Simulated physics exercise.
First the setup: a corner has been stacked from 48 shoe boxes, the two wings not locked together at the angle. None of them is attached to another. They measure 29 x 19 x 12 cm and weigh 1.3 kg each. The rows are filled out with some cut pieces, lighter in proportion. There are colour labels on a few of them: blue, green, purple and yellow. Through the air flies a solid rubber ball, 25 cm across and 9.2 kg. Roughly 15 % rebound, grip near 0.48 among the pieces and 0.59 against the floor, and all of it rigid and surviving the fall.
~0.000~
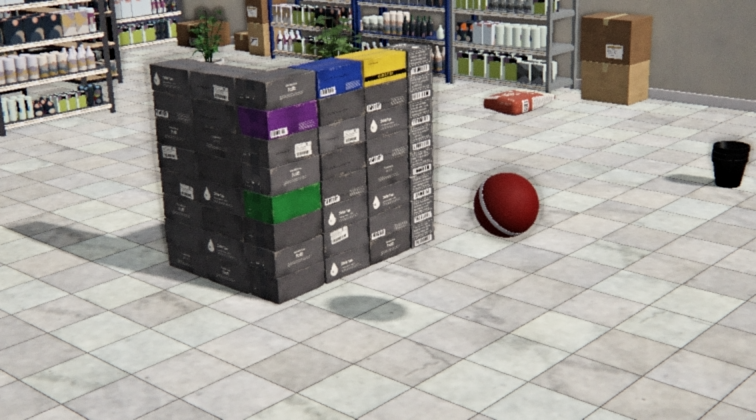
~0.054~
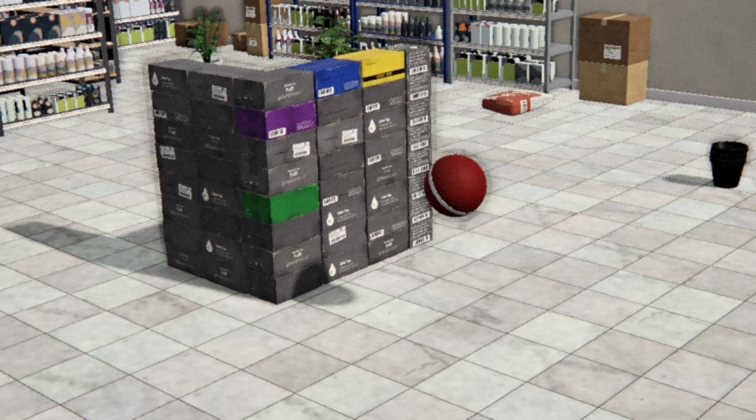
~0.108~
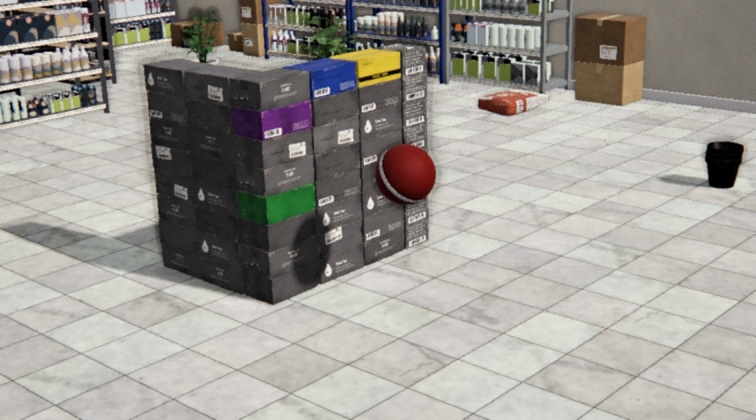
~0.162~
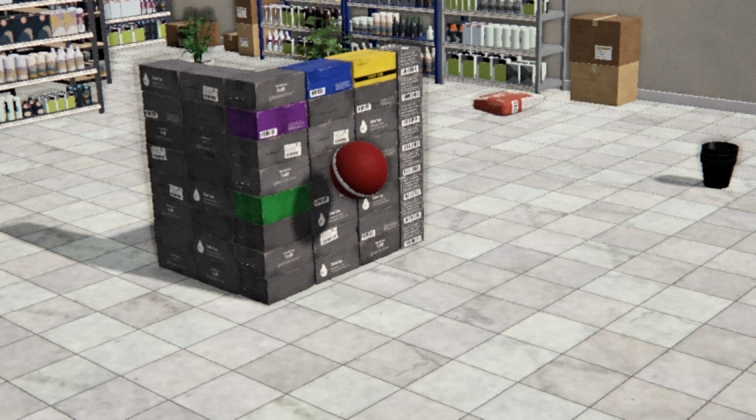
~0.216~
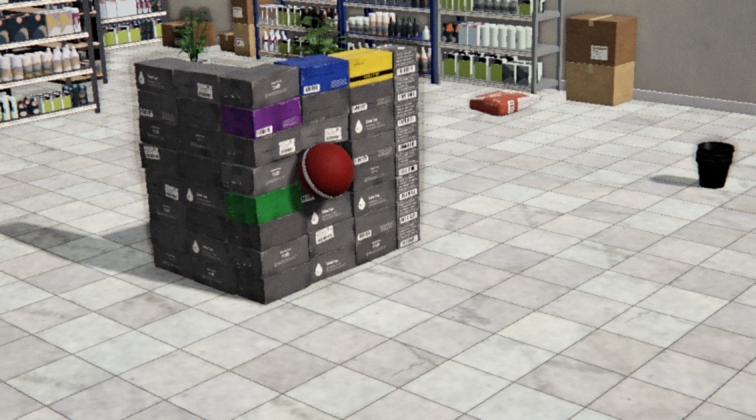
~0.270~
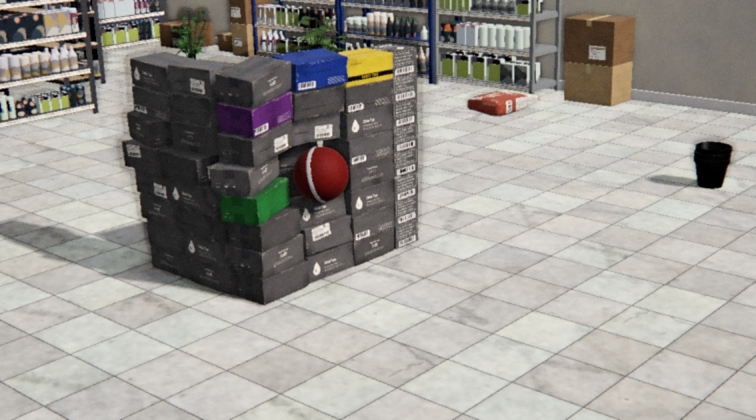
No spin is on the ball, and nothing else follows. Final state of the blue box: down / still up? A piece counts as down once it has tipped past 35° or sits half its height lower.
Down.
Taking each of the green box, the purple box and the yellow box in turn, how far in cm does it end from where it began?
Approx. shifts in cm - green: 10; purple: 70; yellow: 5.
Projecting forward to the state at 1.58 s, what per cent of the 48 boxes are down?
It's 15 percent at that point.
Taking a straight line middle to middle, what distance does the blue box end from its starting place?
About 86 cm.
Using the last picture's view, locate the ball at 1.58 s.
About (342, 255).
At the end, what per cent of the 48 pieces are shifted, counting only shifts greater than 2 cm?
Shifted share: 70 %.
By 0.42 s, ball still moving; 4 of the 48 boxes down; blue box tilted 25°, 46 mm lower; purple box moved 7 cm.
By 1.58 s, ball still moving; 7 of the 48 boxes down; blue box tilted 34°, 68 cm lower; purple box tilted 20°.
When it is over (3.5 s), ball rolling away; 10 of the 48 boxes down; blue box on its side; purple box tilted 61°, 65 cm lower; green box moved 10 cm. In pixels of the last frame, middles, blue box near (348, 261), purple box near (308, 269).
